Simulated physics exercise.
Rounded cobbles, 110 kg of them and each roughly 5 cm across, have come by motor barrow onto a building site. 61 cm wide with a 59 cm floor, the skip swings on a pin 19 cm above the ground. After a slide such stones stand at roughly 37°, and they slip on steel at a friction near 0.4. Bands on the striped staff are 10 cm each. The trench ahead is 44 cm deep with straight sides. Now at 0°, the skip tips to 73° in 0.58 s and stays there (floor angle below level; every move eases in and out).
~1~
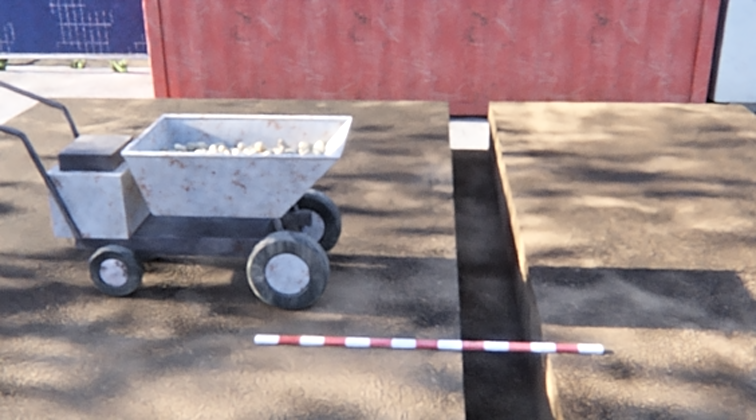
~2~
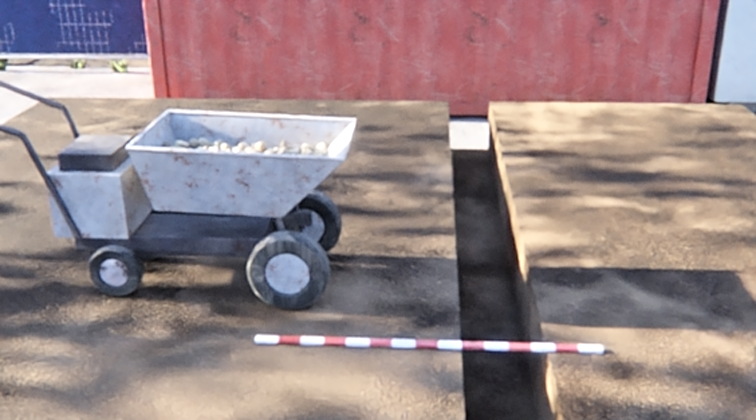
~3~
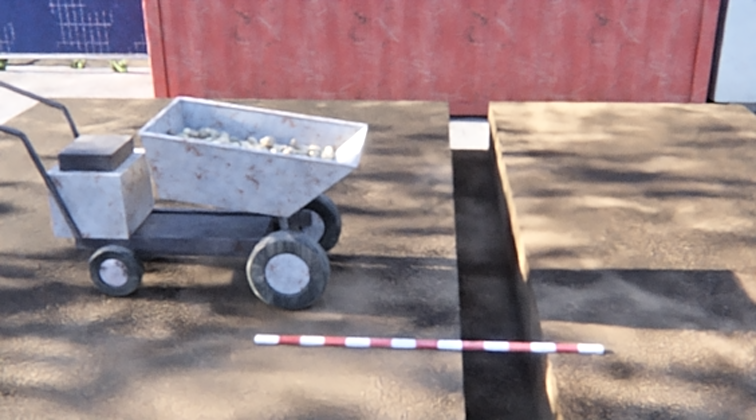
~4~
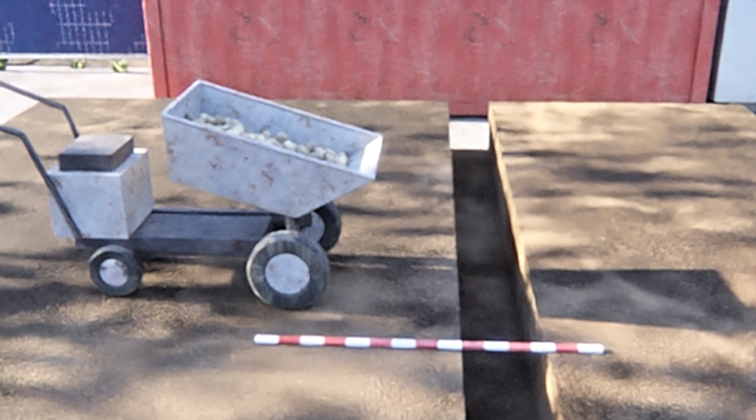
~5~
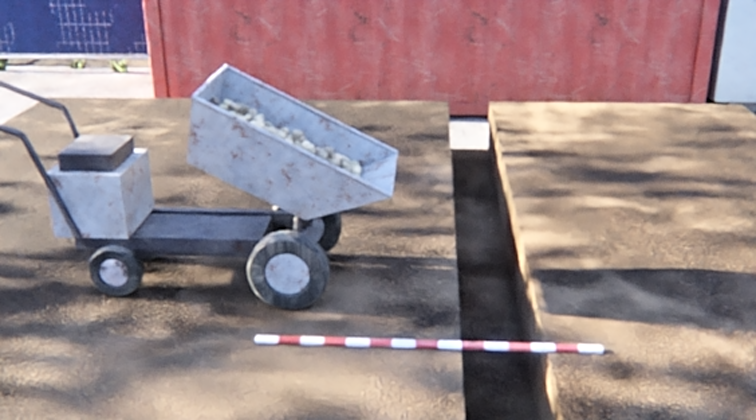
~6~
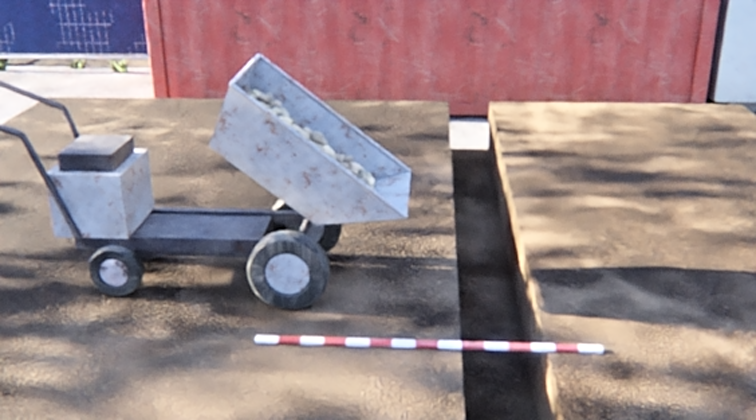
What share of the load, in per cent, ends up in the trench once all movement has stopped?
About 83 per cent.
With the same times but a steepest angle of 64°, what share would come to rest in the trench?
About 90 per cent would end up in the trench.
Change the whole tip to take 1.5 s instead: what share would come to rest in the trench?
In that case some 70 per cent.
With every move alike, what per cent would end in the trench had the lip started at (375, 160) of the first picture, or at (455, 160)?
That gives roughly 80 per cent and roughly 10 per cent.
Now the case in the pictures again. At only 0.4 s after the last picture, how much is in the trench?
I'd put it near 10 per cent.
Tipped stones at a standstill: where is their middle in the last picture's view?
At about pixel (493, 348) in the last view.
Then, 0.1 s after the last picture the floor is at 61°, 100 % in the skip; the foremost stones are at (397, 230).
Then, 0.4 s after the last picture the floor is at 73°, 78 % in the skip, 10 % short of the trench, 12 % in the trench; the foremost stones are at (489, 288).
Then, 0.7 s after the last picture the floor is at 73°, 7 % in the skip, 15 % short of the trench, 77 % in the trench, 1 % past the trench; the foremost stones are at (542, 314).
Then, 2.7 s after the last picture the floor is at 73°, 0 % in the skip, 16 % short of the trench, 83 % in the trench, 1 % past the trench; the foremost stones are at (570, 316).
